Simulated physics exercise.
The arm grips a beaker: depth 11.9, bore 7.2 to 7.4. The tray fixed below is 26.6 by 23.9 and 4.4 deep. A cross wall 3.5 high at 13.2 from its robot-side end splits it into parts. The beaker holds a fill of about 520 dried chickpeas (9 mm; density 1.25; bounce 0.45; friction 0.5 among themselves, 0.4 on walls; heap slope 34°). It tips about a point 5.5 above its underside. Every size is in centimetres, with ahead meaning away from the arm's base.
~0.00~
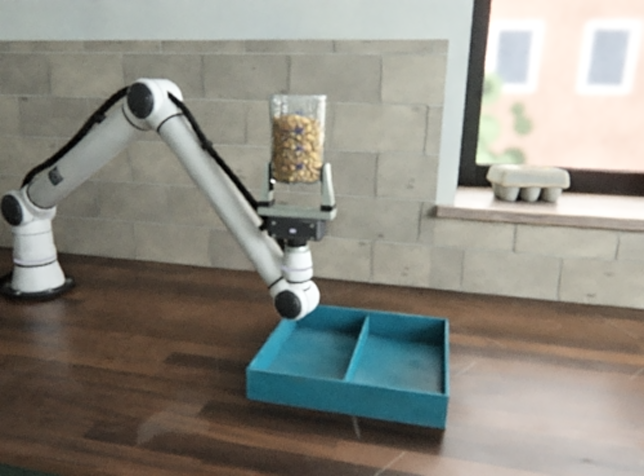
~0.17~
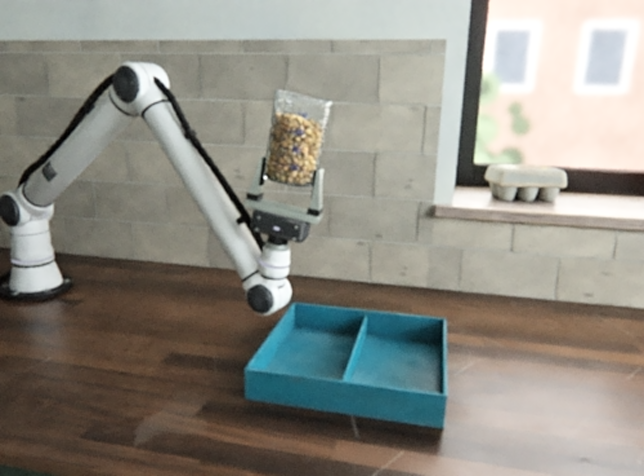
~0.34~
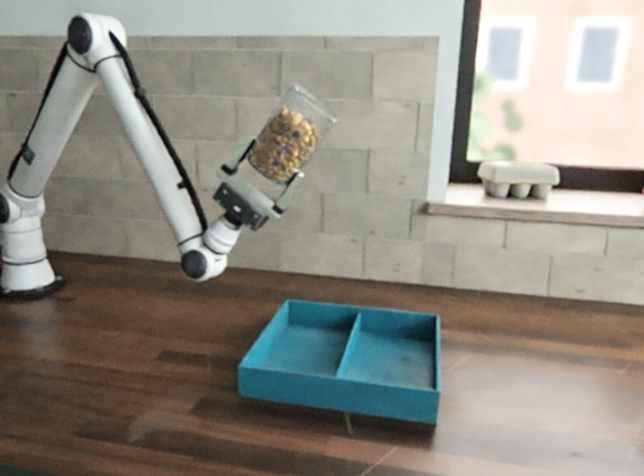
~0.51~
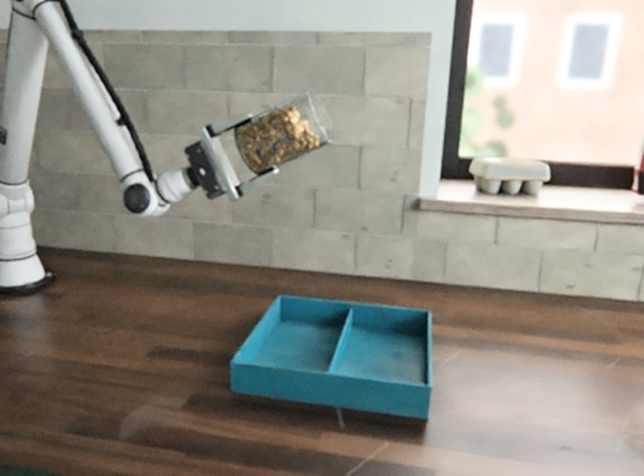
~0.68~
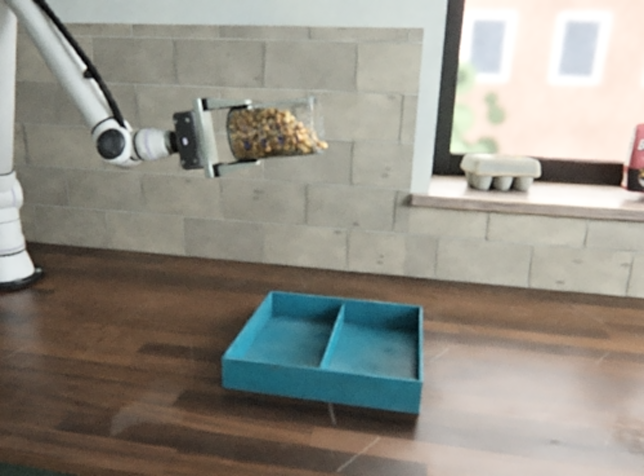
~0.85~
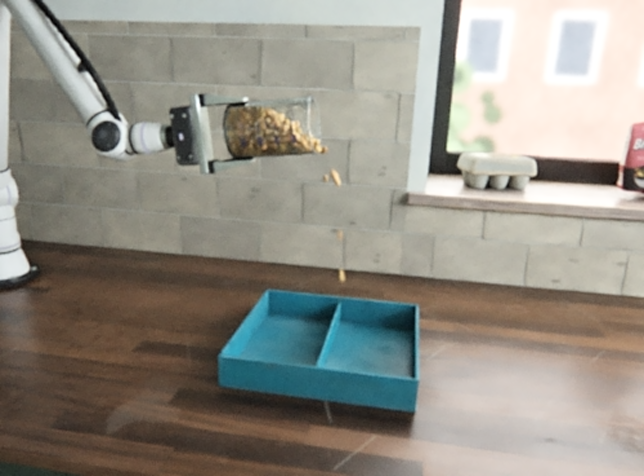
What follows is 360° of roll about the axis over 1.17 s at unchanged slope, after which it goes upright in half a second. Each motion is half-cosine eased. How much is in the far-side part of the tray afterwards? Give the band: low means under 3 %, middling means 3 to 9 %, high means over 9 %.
Band: High.
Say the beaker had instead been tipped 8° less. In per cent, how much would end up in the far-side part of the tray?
Roughly 10 per cent then.
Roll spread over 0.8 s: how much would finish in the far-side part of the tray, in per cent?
Around 20 %.
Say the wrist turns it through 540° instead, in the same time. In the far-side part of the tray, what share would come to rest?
In that case you'd get close to 30 per cent.
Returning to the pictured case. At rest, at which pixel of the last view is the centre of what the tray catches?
Middle: Close to (376, 353).
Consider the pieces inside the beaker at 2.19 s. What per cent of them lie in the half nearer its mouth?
35 %, roughly.
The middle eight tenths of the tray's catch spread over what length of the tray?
Around 12 cm.
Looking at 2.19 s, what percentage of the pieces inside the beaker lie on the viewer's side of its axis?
40 %.
After 1.52 s, tipped 83°, highest piece 38 above the table; 456 in the beaker, 30 in the far-side part, 1 on the table or floor, 30 in flight or on a rim.
After 2.19 s, tipped 62°, highest piece 36 above the table; 381 in the beaker, 120 in the far-side part, 5 in the robot-side part, 2 on the table or floor, 9 in flight or on a rim.
After 2.72 s, upright, highest piece 38 above the table; 381 in the beaker, 129 in the far-side part, 5 in the robot-side part, 2 on the table or floor.
After 3.42 s, upright, highest piece 38 above the table; 381 in the beaker, 129 in the far-side part, 5 in the robot-side part, 2 on the table or floor.
In the end, 381 in the beaker, 129 in the far-side part, 5 in the robot-side part, 2 on the table or floor. That is 25 % in the far-side part of the tray.
